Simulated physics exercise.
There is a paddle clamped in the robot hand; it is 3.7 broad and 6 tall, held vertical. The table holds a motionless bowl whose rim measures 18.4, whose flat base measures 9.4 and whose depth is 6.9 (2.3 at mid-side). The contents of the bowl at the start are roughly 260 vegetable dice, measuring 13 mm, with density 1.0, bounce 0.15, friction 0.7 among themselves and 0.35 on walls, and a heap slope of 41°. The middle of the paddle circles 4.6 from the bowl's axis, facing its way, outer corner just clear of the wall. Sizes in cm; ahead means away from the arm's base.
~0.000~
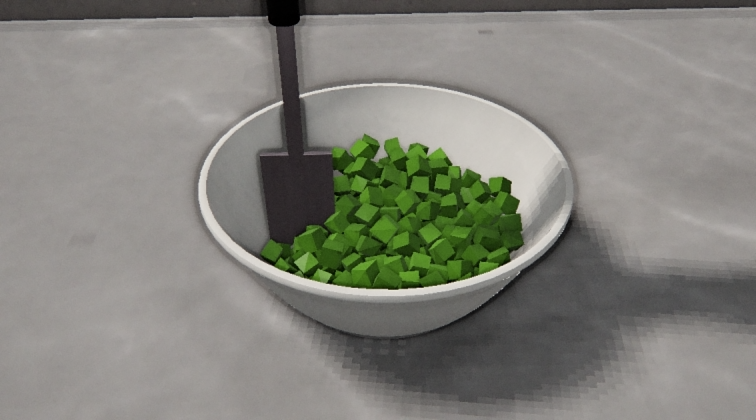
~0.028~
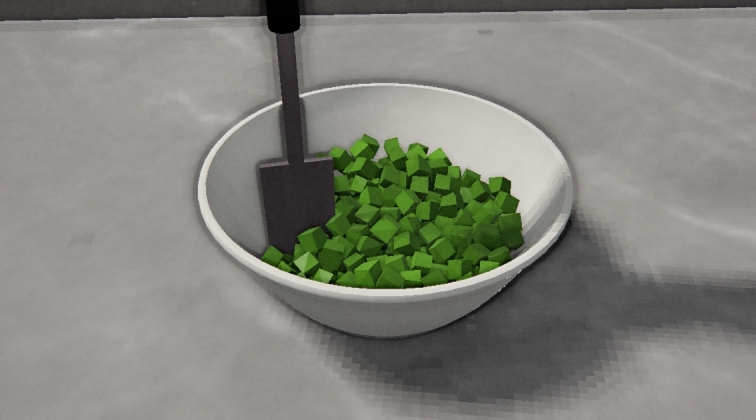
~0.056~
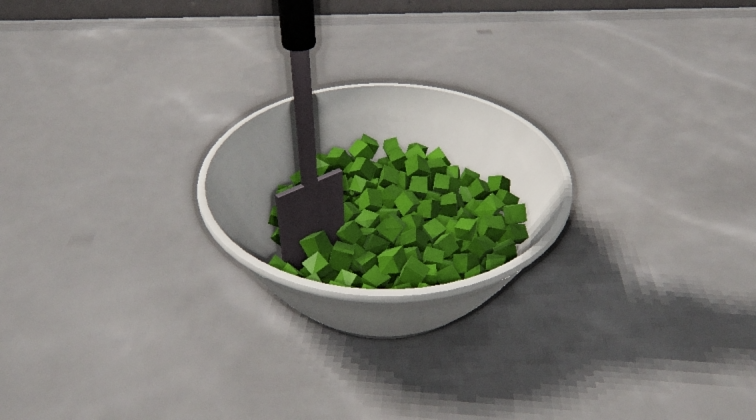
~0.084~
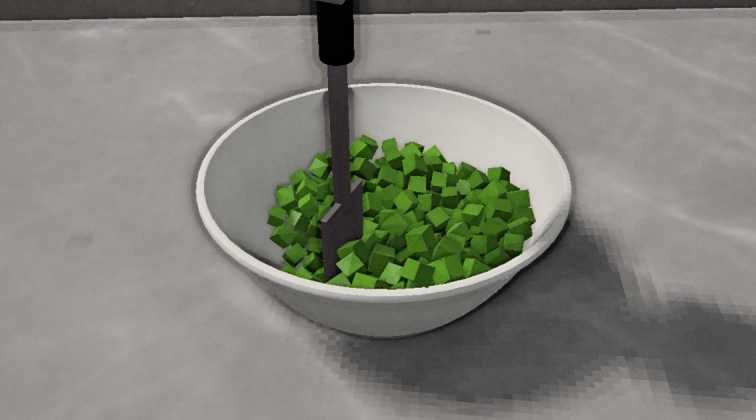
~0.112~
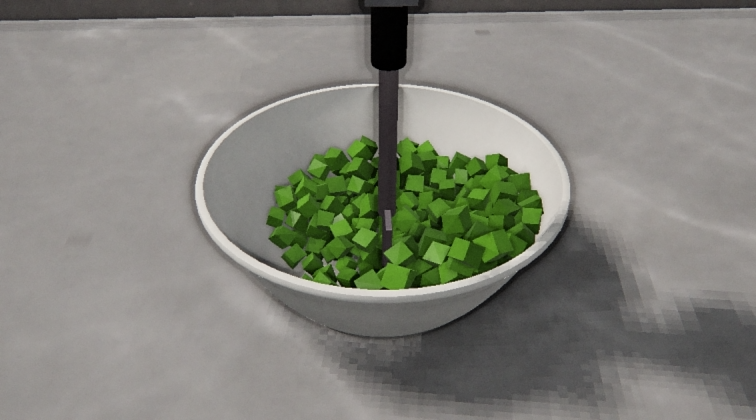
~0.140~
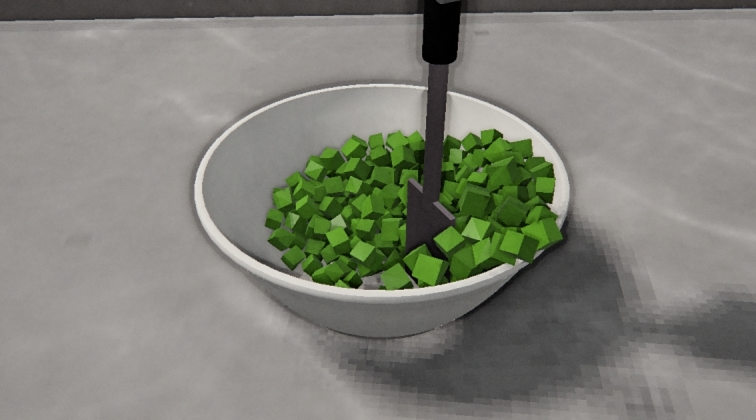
A dark paddle sweeps rightward through green cubes in a white bowl, turning as it pushes them.
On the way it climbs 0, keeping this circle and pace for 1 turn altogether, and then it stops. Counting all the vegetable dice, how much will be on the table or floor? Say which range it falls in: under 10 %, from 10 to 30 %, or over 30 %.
It falls over 30 %.
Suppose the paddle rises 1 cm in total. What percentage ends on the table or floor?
Estimate: Close to 35 %.
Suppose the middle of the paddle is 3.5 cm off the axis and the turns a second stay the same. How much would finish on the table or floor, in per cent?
In that case some 25 per cent.
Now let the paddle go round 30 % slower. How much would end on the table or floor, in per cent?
Estimated share: Near 20 %.
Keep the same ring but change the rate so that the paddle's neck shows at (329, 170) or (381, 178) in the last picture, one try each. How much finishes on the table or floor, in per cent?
Some 15 and 25 %.
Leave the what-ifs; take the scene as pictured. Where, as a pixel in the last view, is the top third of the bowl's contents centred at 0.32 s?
The centre is roughly (289, 134).
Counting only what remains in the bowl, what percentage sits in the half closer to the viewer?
About 80 per cent.
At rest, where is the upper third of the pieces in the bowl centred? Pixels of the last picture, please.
Near (370, 277).
By 0.23 s, 206° round, highest piece 12 above the table; 233 in the bowl, 29 in flight or on the tool.
By 0.32 s, 296° round, highest piece 10 above the table; 192 in the bowl, 13 on the table or floor, 57 in flight or on the tool.
By 0.57 s, 0° round, highest piece 6 above the table; 158 in the bowl, 103 on the table or floor, 1 in flight or on the tool.
By 1.27 s, 0° round, highest piece 6 above the table; 158 in the bowl, 104 on the table or floor.
Final count, 158 in the bowl, 104 on the table or floor. That is 40 % on the table or floor.
